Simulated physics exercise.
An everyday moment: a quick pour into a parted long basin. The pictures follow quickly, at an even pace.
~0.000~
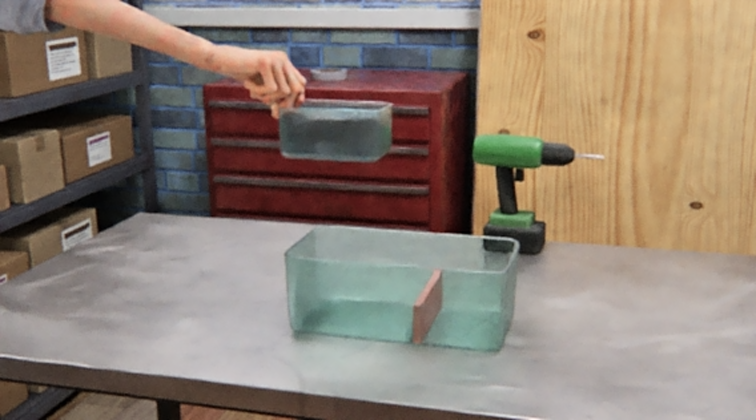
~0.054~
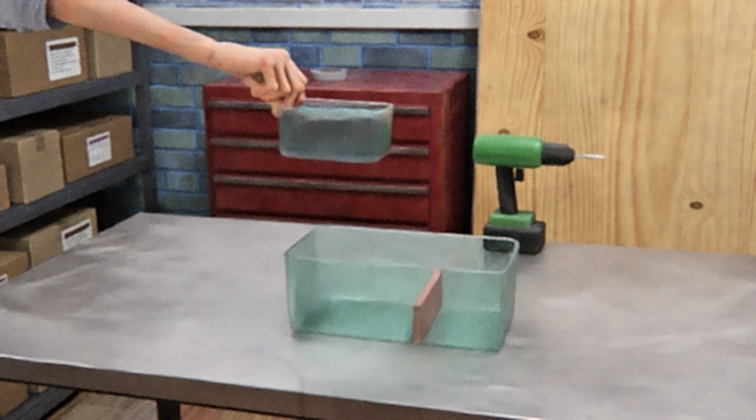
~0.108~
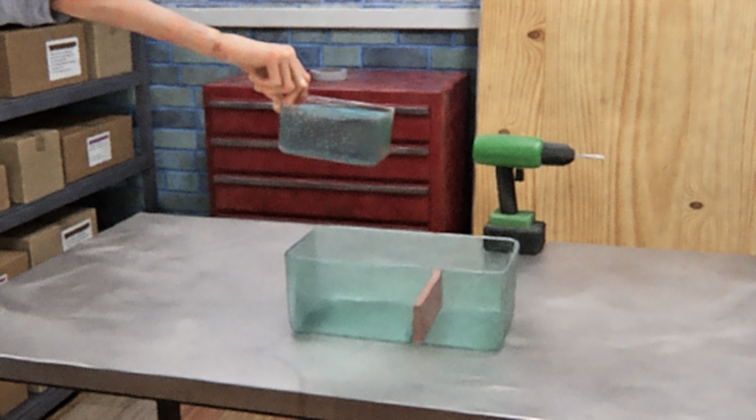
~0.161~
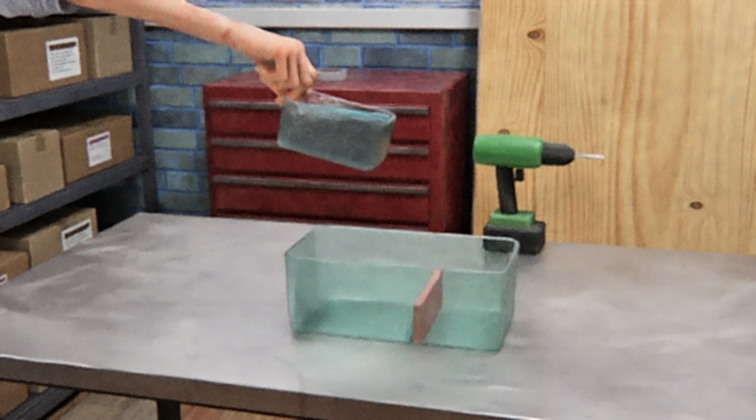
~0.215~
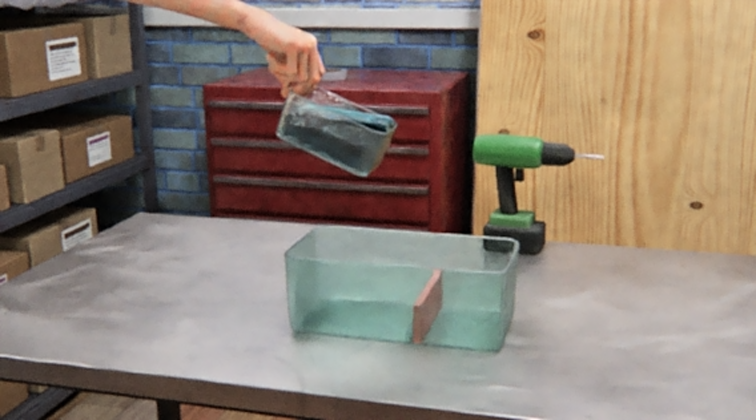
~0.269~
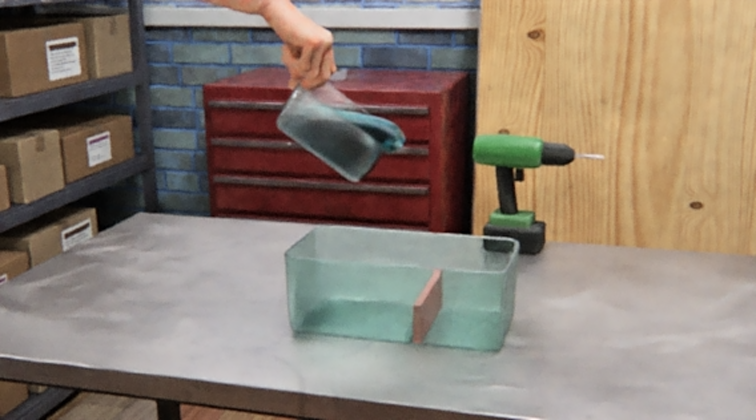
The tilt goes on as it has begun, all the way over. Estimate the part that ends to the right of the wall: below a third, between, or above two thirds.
In the end between a third and two thirds is right of the wall.
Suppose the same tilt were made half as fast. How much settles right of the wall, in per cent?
About 65 per cent.
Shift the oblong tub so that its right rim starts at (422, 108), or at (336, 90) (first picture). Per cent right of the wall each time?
Roughly 80 per cent, and 5 per cent.
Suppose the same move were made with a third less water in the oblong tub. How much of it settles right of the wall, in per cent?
Some 30 per cent.
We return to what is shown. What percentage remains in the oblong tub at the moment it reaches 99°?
Roughly 15 in a hundred.
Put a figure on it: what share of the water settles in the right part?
Close to 50 per cent.
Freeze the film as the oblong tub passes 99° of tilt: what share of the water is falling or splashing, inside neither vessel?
Close to 45 per cent.
A moment on, the oblong tub is tipped on its side and 13 per cent is still to pour, 6 is left of the wall and 36 right of it.
Next, the oblong tub is tipped right over and 1 per cent is still to pour, 39 is left of the wall and 53 right of it.
Then the oblong tub is tipped right over and 0 per cent is still to pour, 46 is left of the wall and 52 right of it.
Later the oblong tub is tipped right over and 0 per cent is still to pour, 46 is left of the wall and 52 right of it.
In the end 46 per cent lies left of the wall, 52 right of it and 2 outside.
